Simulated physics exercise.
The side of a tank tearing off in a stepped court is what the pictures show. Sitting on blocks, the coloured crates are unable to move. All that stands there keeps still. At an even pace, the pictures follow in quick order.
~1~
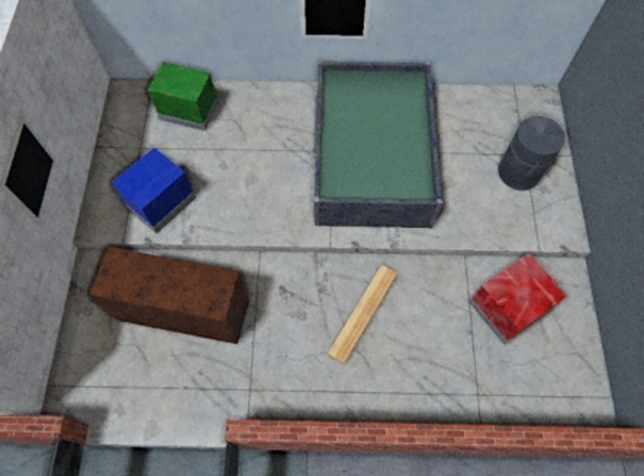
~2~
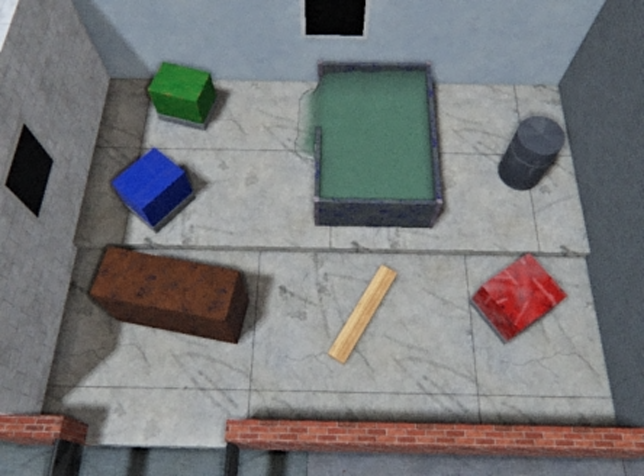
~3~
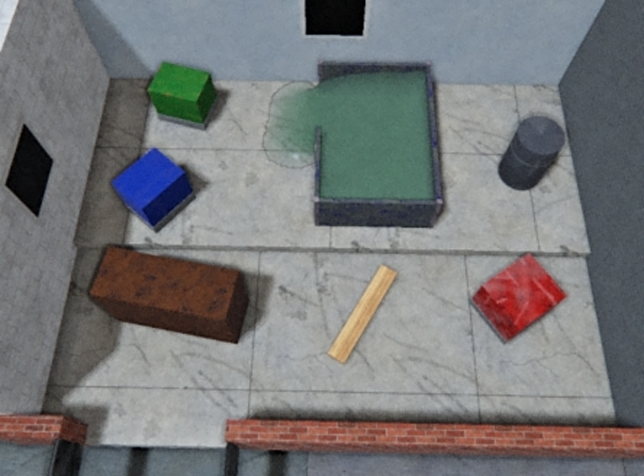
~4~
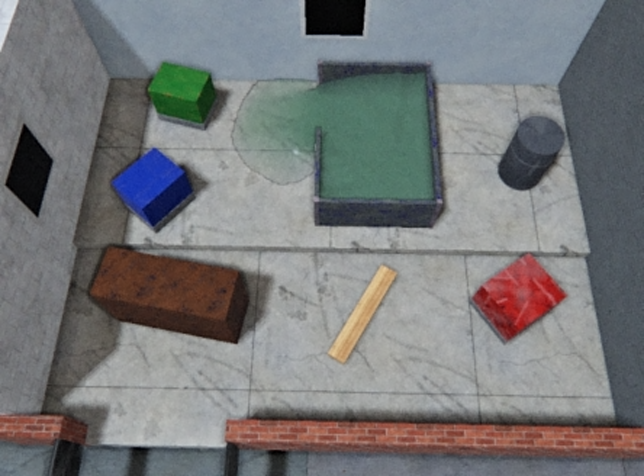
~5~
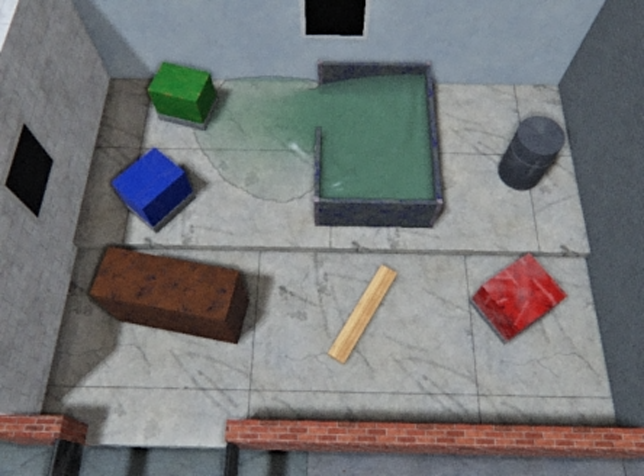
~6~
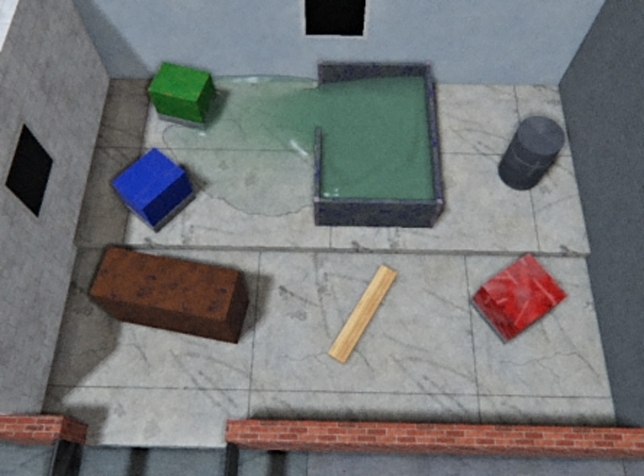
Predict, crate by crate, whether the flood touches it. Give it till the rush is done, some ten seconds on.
The blue crate will be reached; the red crate will not be reached; the green crate will be reached.
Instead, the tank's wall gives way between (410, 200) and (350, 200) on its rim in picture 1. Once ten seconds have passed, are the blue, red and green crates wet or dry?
Here goes: Blue crate - left alone; red crate - hit; green crate - left alone.
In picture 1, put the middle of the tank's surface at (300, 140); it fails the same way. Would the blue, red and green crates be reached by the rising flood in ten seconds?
Result: Blue crate - reached, red crate - missed, green crate - reached.
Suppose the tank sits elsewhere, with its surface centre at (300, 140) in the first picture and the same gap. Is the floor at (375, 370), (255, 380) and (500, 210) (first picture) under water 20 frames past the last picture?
Results in order - left untouched, left untouched, left untouched.
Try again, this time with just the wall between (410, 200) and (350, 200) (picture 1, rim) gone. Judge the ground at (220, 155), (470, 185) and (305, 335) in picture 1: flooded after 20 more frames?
So it's nothing at the first, nothing at the second and liquid at the third.
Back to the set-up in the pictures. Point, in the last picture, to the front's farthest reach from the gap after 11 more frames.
I'd say at around (61, 327).
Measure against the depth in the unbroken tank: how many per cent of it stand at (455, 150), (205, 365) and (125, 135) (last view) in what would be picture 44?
I'd say close to 0, 2 and 14 percent.
A moment on, water covers 20 % of the floor; the blue crate water round its plinth, the red crate not reached, the green crate water round its plinth.
Next, water covers 25 % of the floor; the blue crate water round its plinth, the red crate not reached, the green crate water round its plinth.
Then, water covers 40 % of the floor; the blue crate water round its plinth, the red crate not reached, the green crate water round its plinth.
Later, water covers 65 % of the floor; the blue crate water round its plinth, the red crate not reached, the green crate water round its plinth.
In the end, water covers 85 % of the floor; the blue crate was topped, the red crate stayed above the water, the green crate was topped.
